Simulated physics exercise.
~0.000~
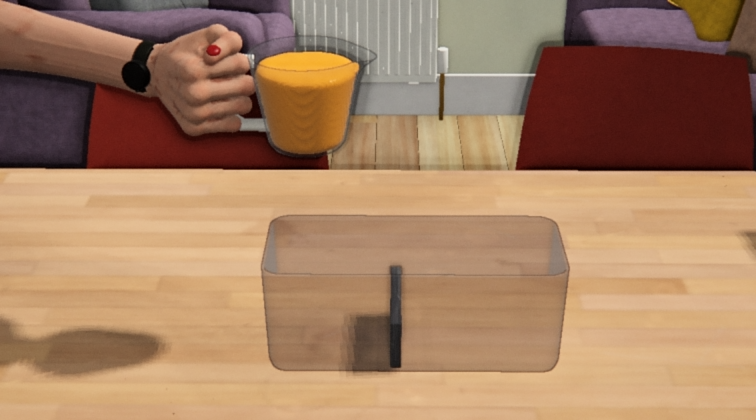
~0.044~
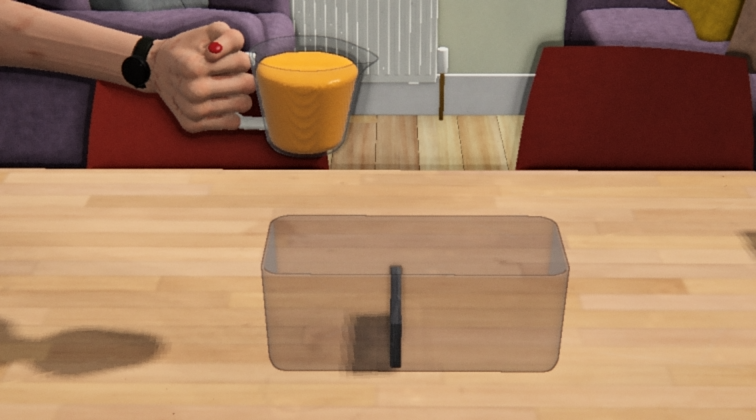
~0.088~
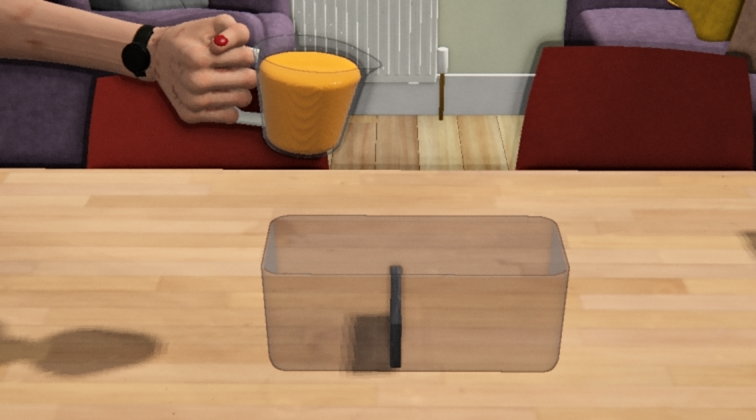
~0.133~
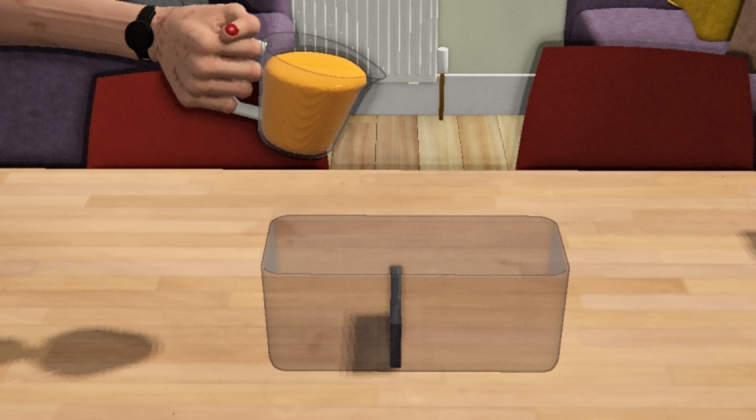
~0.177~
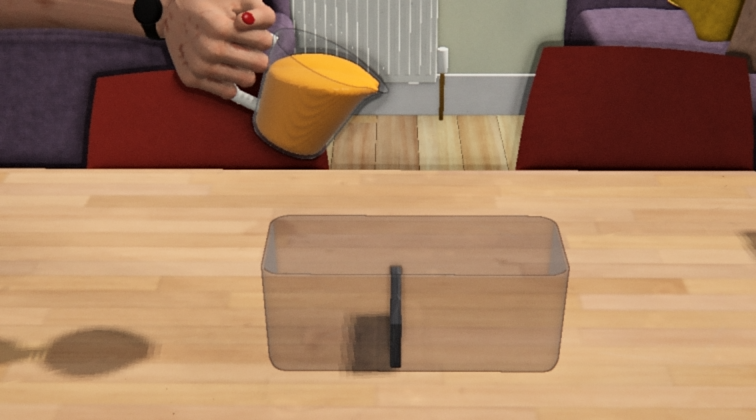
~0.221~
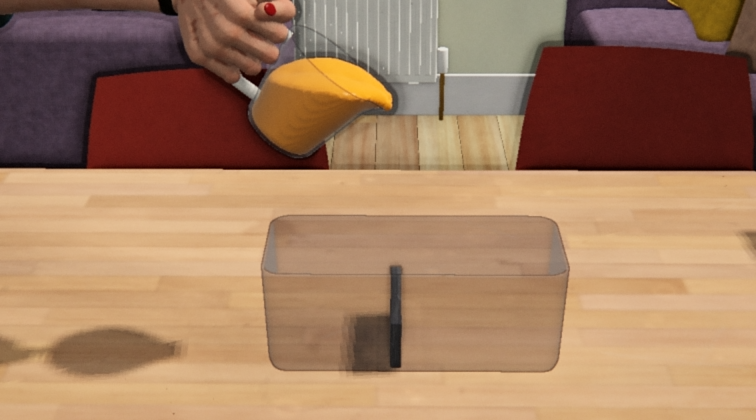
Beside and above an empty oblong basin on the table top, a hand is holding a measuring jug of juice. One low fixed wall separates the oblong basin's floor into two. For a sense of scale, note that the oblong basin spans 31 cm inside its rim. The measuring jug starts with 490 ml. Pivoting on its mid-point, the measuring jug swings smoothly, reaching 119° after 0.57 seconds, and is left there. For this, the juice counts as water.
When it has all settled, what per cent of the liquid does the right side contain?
The right side contains about 68 per cent.
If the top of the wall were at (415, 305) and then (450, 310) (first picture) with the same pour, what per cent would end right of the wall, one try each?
I'd say 45 percent on the first go, 20 percent on the next.
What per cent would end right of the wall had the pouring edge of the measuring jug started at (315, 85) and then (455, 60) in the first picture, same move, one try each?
5 and 85 %.
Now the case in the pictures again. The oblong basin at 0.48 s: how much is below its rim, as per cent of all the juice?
38 %, more or less.
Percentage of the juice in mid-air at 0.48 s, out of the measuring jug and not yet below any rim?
I'd put it at about 36 percent.
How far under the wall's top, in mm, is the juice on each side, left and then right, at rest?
Looks like roughly 46 mm on the left and roughly 40 mm on the right.
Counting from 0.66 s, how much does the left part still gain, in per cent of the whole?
Close to 5% of the whole.
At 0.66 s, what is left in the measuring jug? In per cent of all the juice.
0 %.
By 0.48 s the tilt is 111° and 25 per cent is still to pour, 0 is left of the wall and 39 right of it.
By 0.66 s the tilt is 119° and 0 per cent is still to pour, 24 is left of the wall and 68 right of it.
By 0.86 s the tilt is 119° and 0 per cent is still to pour, 29 is left of the wall and 68 right of it.
By 1.07 s the tilt is 119° and 0 per cent is still to pour, 29 is left of the wall and 68 right of it.
At rest 29 per cent lies left of the wall, 68 right of it and 3 outside.
